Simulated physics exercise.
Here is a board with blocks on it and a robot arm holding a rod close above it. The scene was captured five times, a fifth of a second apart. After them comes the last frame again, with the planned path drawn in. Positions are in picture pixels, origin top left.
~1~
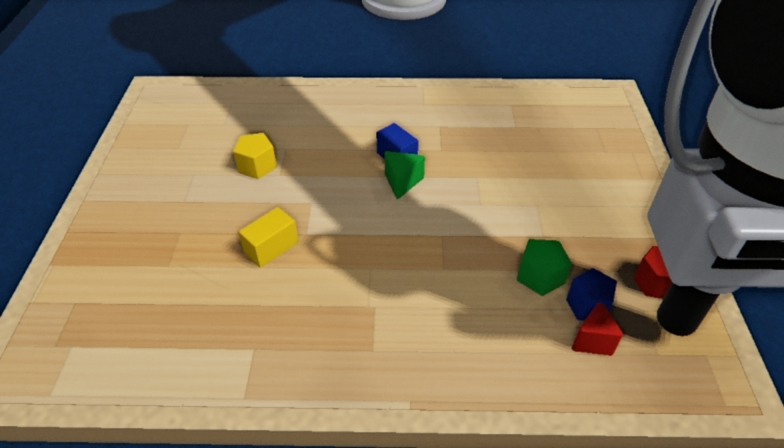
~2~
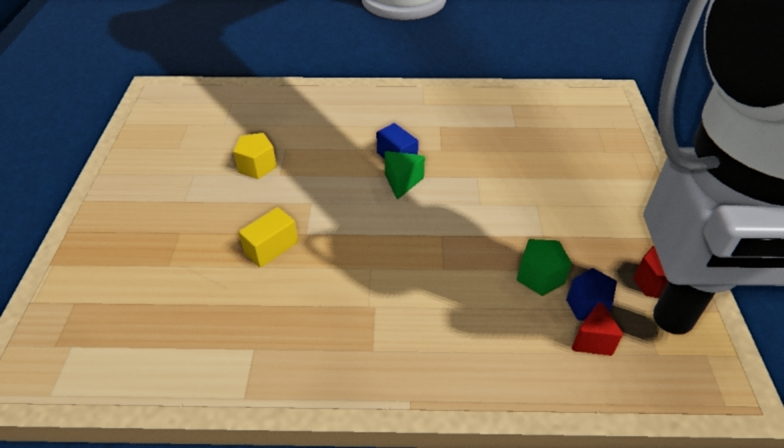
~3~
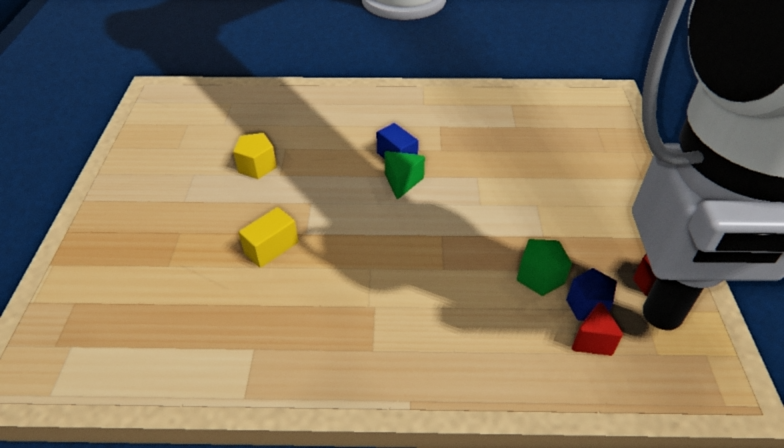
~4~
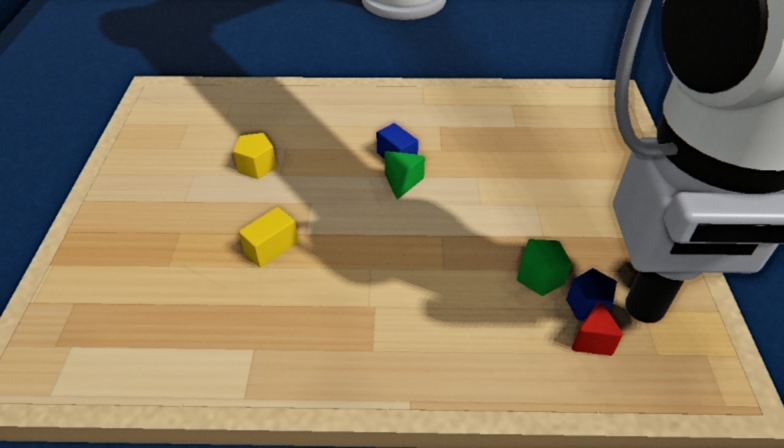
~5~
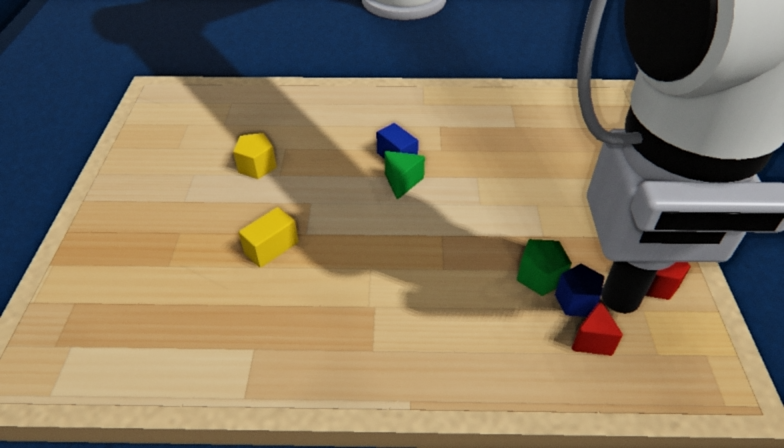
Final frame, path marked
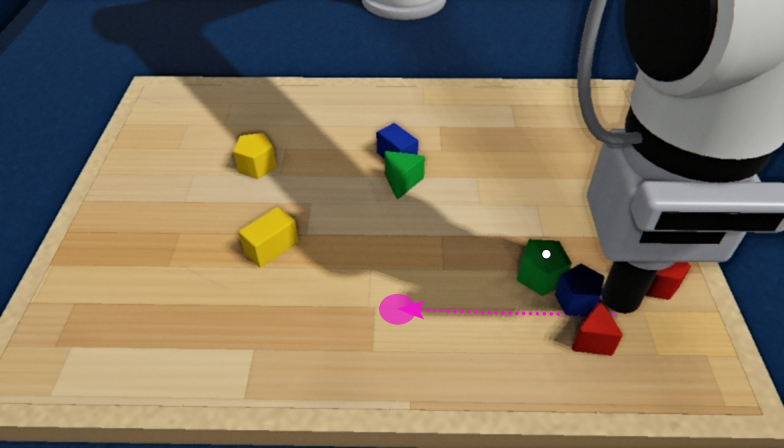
A robot arm with a black rod starts at the right side of a wooden board scattered with coloured blocks and glides left, passing in front of a red block. The rod then nudges the dark blue block slightly left, toward the green one, while the other blocks stay in place.
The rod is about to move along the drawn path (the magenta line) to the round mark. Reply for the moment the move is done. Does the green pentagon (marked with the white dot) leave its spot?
Going by the path, yes.
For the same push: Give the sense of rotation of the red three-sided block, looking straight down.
Its rotation is counterclockwise.
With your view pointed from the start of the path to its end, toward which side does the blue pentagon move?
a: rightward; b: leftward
The correct letter is a.
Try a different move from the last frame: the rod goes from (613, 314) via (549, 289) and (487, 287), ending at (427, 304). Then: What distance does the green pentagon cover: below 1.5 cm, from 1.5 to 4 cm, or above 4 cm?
Overall it shifts more than 4 cm.
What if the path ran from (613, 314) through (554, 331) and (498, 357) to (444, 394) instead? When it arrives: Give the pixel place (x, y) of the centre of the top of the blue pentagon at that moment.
When the path ends, it will be at (530, 283).
The line goes from (613, 314) to (398, 309); the dot is on the green pentagon.
On the path given first. One third of the way, rod (544, 299); green pentagon (523, 240), turned 40° clockwise; blue pentagon (514, 270), turned 40° clockwise; red three-sided block (584, 321), turned 70° anticlockwise.
Two thirds of the way, rod (471, 297); green pentagon (523, 240), turned 40° clockwise; blue pentagon (482, 261), turned 75° clockwise; red three-sided block (584, 321), turned 70° anticlockwise.
At the end, rod (398, 294); green pentagon (523, 240), turned 40° clockwise; blue pentagon (482, 261), turned 75° clockwise; red three-sided block (584, 321), turned 70° anticlockwise; red hexagon unmoved.
